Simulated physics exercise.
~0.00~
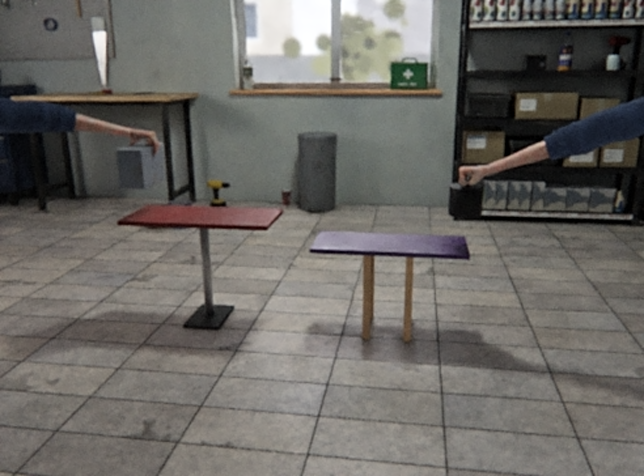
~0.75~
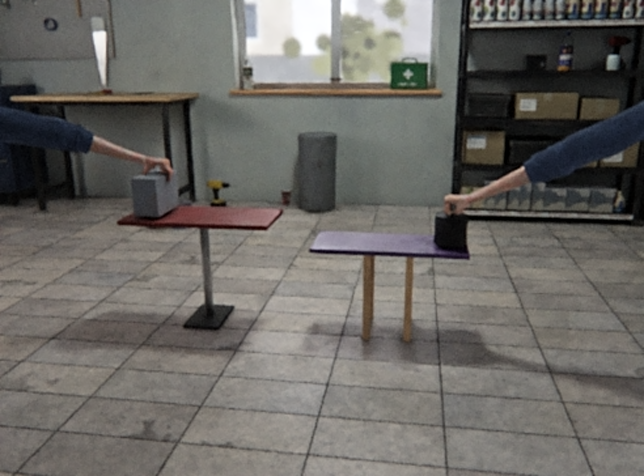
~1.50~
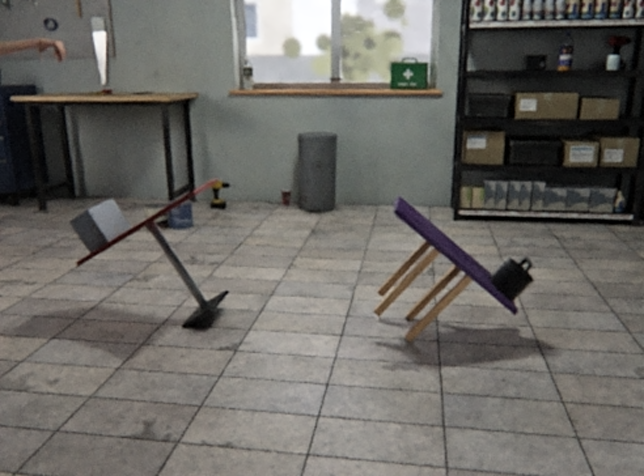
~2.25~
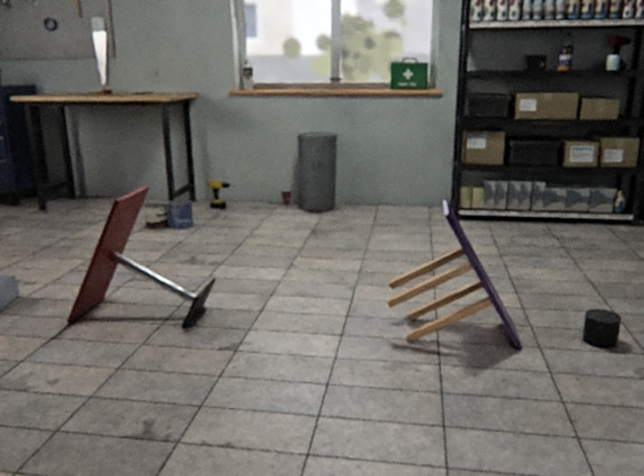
To begin with, two arms reach in from either side of a tiled workshop, one holding a gray block near a small red table on the left, the other a dark cylindrical object near a purple table on the right. The hands lower the objects onto the outer ends of the tabletops. Once they let go and withdraw, both tables tilt outward, the red one to the left and the purple one to the right. The objects drop to the floor on either side. At the end, both tables are tipped over, their tops steeply slanted and their legs sticking out sideways.
